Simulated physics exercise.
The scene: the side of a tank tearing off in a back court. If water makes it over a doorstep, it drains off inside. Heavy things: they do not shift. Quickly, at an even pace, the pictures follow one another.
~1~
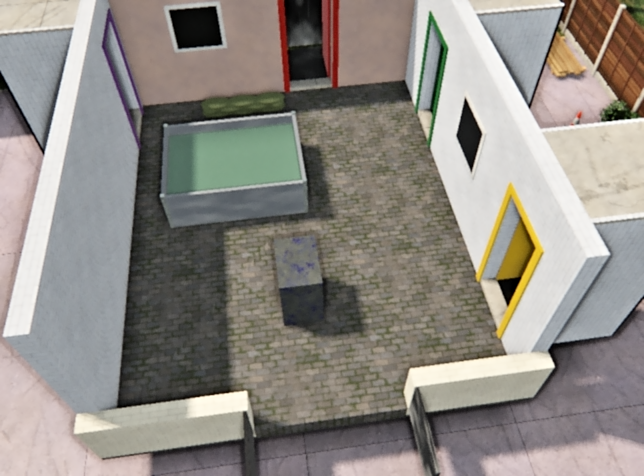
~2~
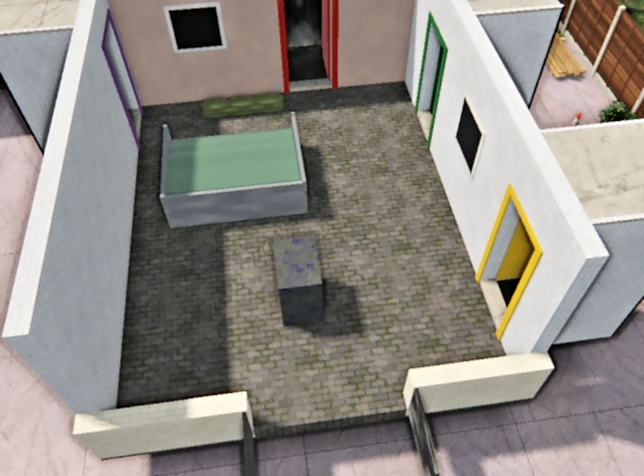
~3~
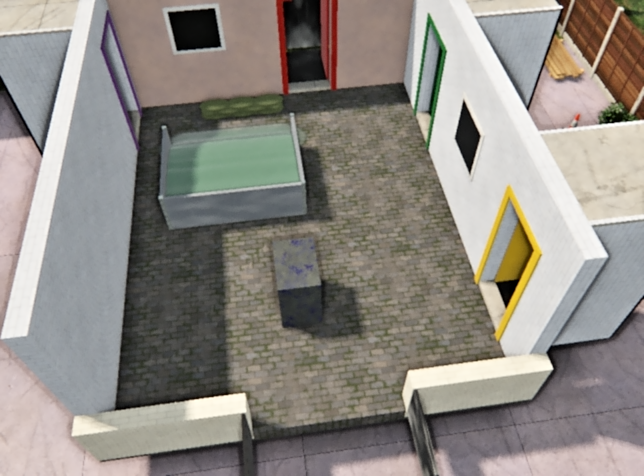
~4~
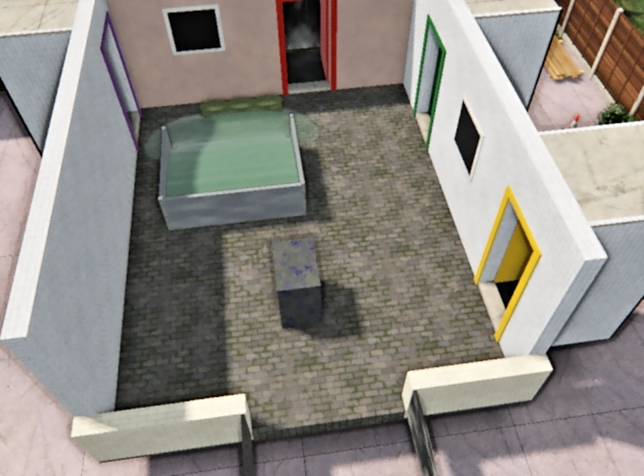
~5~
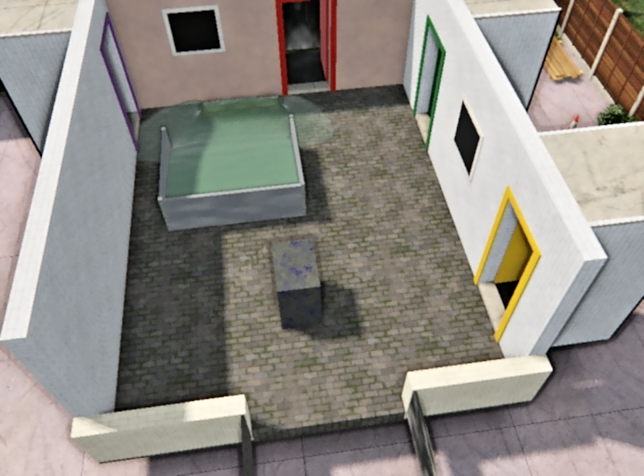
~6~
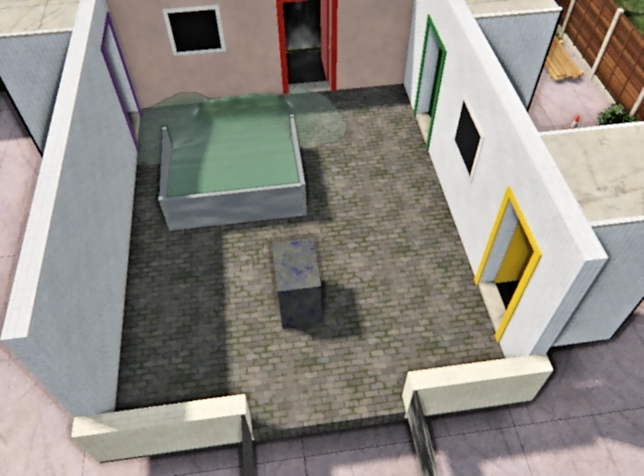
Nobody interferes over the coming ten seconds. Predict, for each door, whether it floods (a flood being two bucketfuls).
Prediction: The red door floods; the green door floods; the yellow door stays unflooded; the purple door floods.
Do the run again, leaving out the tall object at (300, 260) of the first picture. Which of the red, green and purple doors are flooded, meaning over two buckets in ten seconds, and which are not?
Red tops the threshold; green tops the threshold; purple tops the threshold.
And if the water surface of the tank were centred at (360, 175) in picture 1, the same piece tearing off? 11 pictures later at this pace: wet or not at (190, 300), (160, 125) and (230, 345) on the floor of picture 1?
One after the other: Untouched, reached, untouched.
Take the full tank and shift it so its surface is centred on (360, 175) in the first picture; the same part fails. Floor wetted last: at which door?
Observation: The door marked yellow.
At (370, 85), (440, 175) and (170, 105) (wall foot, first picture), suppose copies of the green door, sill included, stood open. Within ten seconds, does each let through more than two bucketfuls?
Same order as asked - exceeds the limit, stays within the limit and exceeds the limit.
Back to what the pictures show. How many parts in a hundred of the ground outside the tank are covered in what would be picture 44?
About 85 %.
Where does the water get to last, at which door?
That would be the yellow one.
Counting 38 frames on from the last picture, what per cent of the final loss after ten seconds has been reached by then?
By then, close to 60 % of it.
A moment on, water covers 20 % of the floor; the red door over two buckets in, the green door not reached, the yellow door not reached, the purple door under two buckets in.
Next, water covers 30 % of the floor; the red door over two buckets in, the green door wet at the sill, nothing in, the yellow door not reached, the purple door over two buckets in.
Then, water covers 45 % of the floor; the red door far over two buckets in, the green door under two buckets in, the yellow door not reached, the purple door far over two buckets in.
Later, water covers 85 % of the floor; the red door far over two buckets in, the green door over two buckets in, the yellow door wet at the sill, nothing in, the purple door far over two buckets in.
In the end, water covers 95 % of the floor; the red door far over two buckets in, the green door over two buckets in, the yellow door wet at the sill, nothing in, the purple door far over two buckets in.
